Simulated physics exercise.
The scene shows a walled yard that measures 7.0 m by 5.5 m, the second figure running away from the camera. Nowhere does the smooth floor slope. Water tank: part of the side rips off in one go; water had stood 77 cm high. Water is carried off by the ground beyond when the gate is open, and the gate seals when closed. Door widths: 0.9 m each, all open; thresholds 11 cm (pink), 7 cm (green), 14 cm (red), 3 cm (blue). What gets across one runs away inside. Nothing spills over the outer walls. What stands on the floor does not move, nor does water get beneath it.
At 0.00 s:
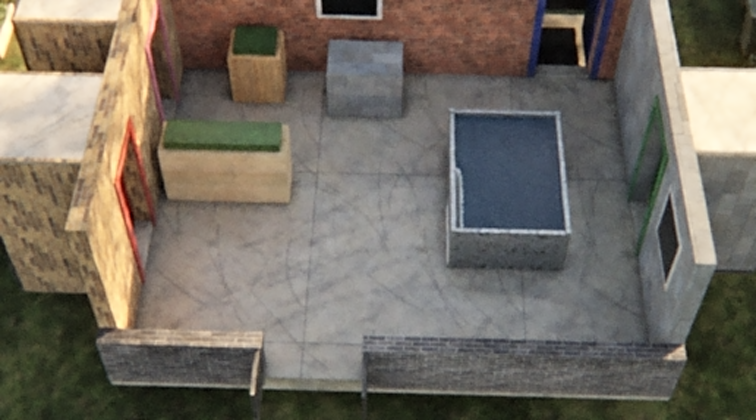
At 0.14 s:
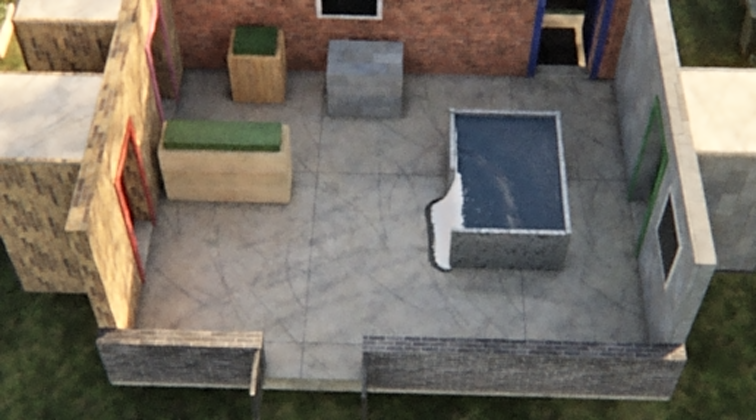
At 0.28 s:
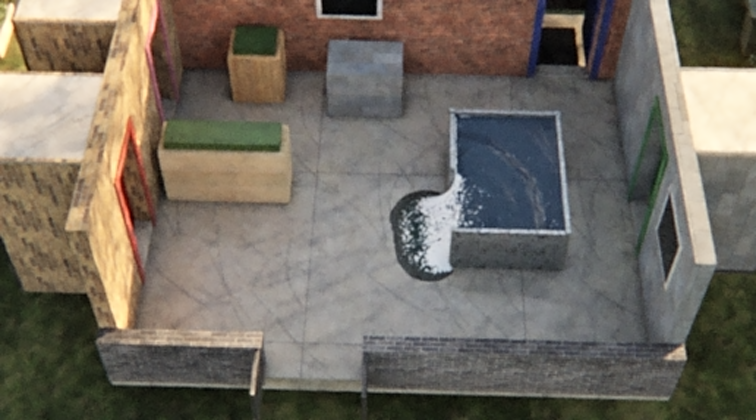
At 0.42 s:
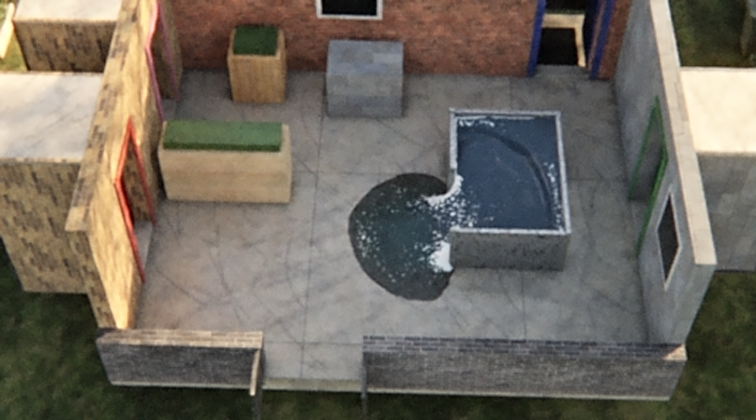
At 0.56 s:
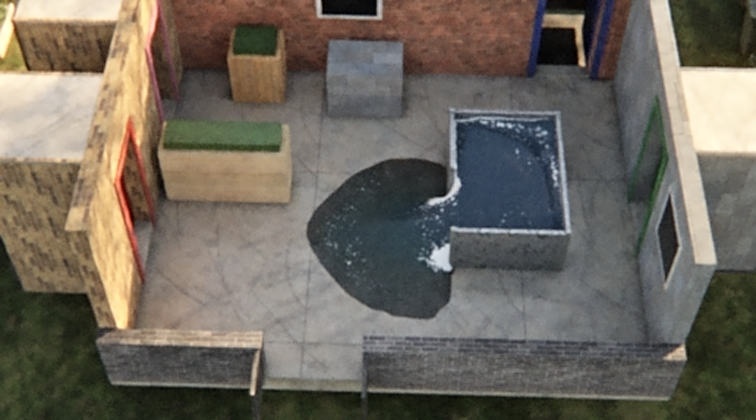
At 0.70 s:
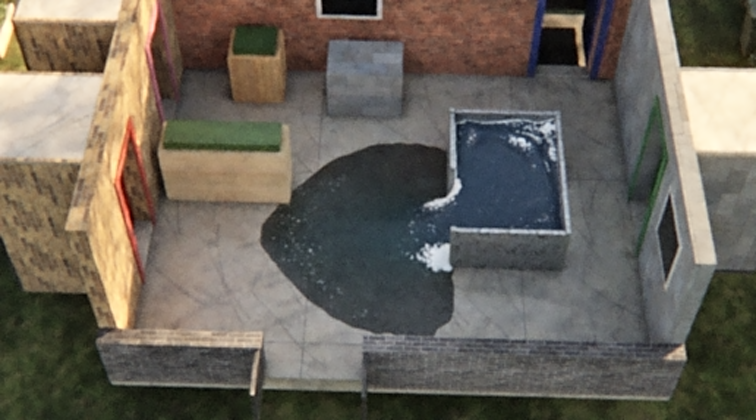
A walled yard with a smooth grey floor is seen from high above by a still camera, with brick at the back and grass outside. A grey-rimmed water tank stands right of centre, with green-topped boxes and a grey block behind to the left and a red-framed doorway at left. The tank's left side gives way, and foaming water pours out, spreading leftward in a widening dark pool.
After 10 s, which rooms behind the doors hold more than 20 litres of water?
Pink door: Falls short; green door: Falls short; red door: Tops the amount; blue door: Falls short.
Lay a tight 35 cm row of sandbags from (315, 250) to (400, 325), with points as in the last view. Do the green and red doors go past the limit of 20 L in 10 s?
Result: Green door inside the limit; red door beyond the limit.
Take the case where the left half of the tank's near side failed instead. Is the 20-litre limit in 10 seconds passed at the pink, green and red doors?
Then it goes pink fine, green fine, red fine.
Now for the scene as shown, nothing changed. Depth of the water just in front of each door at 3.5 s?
Readings (cm): Pink = 7; green = 0; red = 22; blue = 0.
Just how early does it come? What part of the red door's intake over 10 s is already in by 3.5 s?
Some 80 per cent by then.
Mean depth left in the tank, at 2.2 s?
Around 35 cm on average.
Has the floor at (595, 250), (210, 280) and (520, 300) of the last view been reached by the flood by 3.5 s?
Respectively: Was missed, got hit, was missed.
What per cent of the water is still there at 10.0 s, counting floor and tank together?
Some 74 out of every hundred parts.
After 1.4 s water covers 40 % of the floor and is deepest (36 cm) near (439, 246); pink door not reached, green door not reached, red door 20 cm at the sill, 0 L in, blue door not reached.
After 2.2 s water covers 50 % of the floor and is deepest (40 cm) near (134, 334); pink door 3 cm at the sill, 0 L in, green door not reached, red door 28 cm at the sill, 34 L in, blue door not reached.
After 3.5 s water covers 55 % of the floor and is deepest (24 cm) near (191, 229); pink door 7 cm at the sill, 2 L in, green door not reached, red door 22 cm at the sill, 102 L in, blue door not reached.
After 6.0 s water covers 60 % of the floor and is deepest (16 cm) near (129, 357); pink door 10 cm at the sill, 7 L in, green door not reached, red door 12 cm at the sill, 126 L in, blue door 1 cm at the sill, 0 L in.
After 10.0 s water covers 90 % of the floor and is deepest (10 cm) near (181, 85); pink door 6 cm at the sill, 7 L in, green door not reached, red door 7 cm at the sill, 126 L in, blue door 4 cm at the sill, 0 L in.
